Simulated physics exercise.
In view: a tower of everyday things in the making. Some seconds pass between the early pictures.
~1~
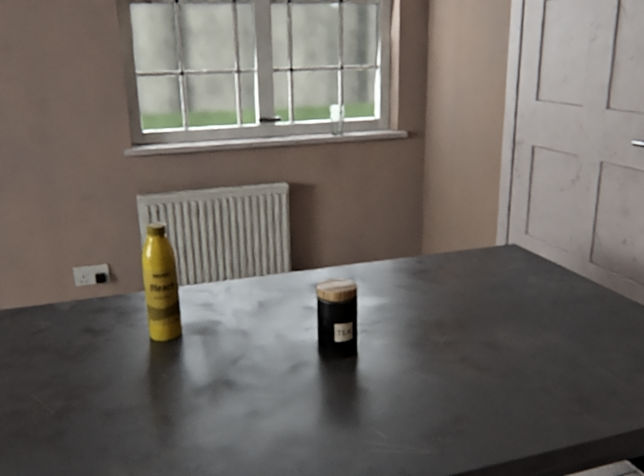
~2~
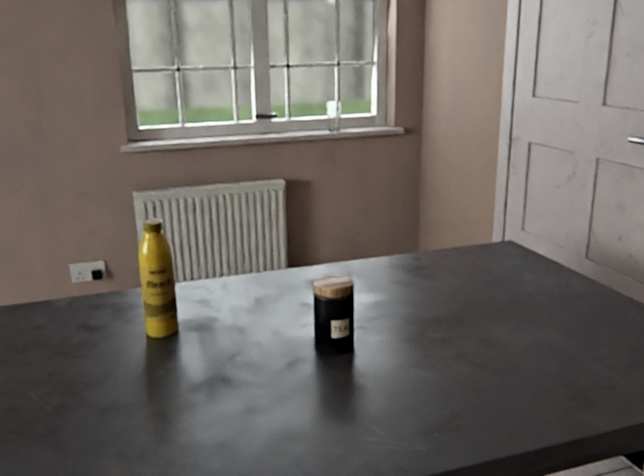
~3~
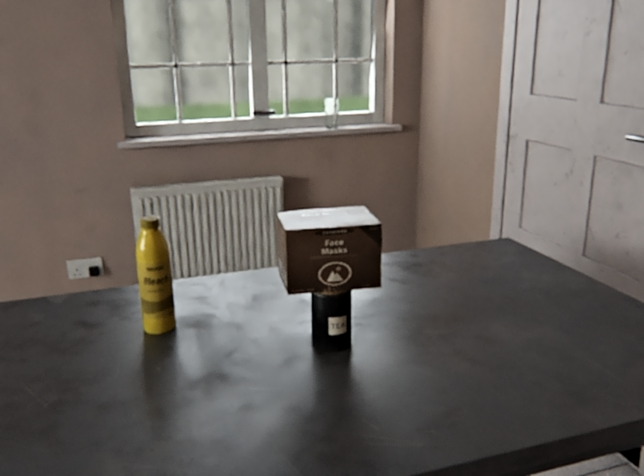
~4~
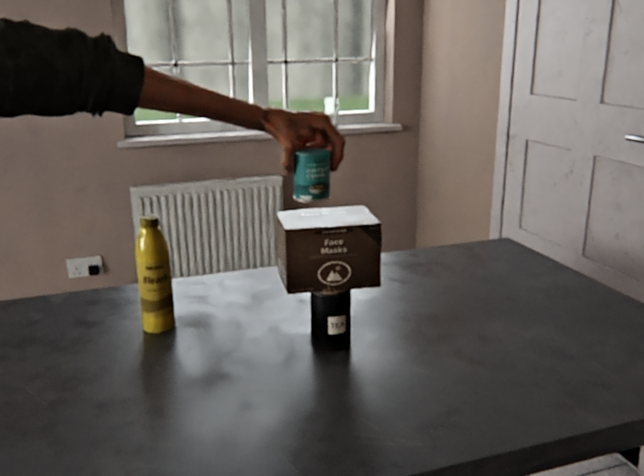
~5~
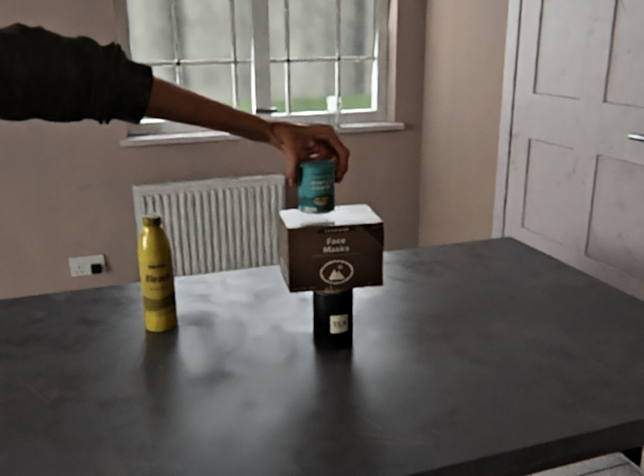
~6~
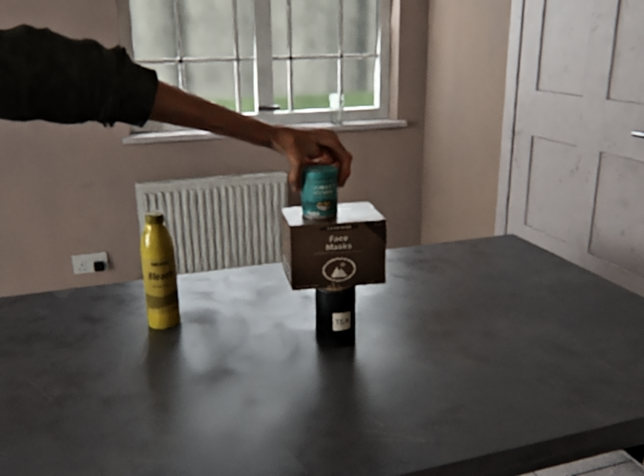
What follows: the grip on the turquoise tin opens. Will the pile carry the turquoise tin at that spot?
As it turns out, it stays up.
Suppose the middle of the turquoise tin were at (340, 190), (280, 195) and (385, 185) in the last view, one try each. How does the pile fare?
First, it stays up; second, it loses its balance; third, it gives way.
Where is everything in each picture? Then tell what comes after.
In the first frame, the last thing is not in view yet; yellow bottle (161, 281).
In the second frame, the last thing is not in view yet; black jar (334, 315).
In the third frame, the last thing is not in view yet; brown box (328, 249).
The fourth frame shows still above its spot; turquoise tin (312, 175); yellow bottle (154, 274).
The fifth frame shows still above its spot; turquoise tin (317, 187); black jar (333, 310).
The sixth frame shows set down, still held; turquoise tin (319, 192); brown box (332, 244).
Then, 0.20 s past the last view, nothing moves.
Then, 0.40 s past the last view, turquoise tin resting near (319, 192).
Finally, all 4 still in place. Final places as the last picture's camera would see them, turquoise tin near (319, 192). The pile holds.
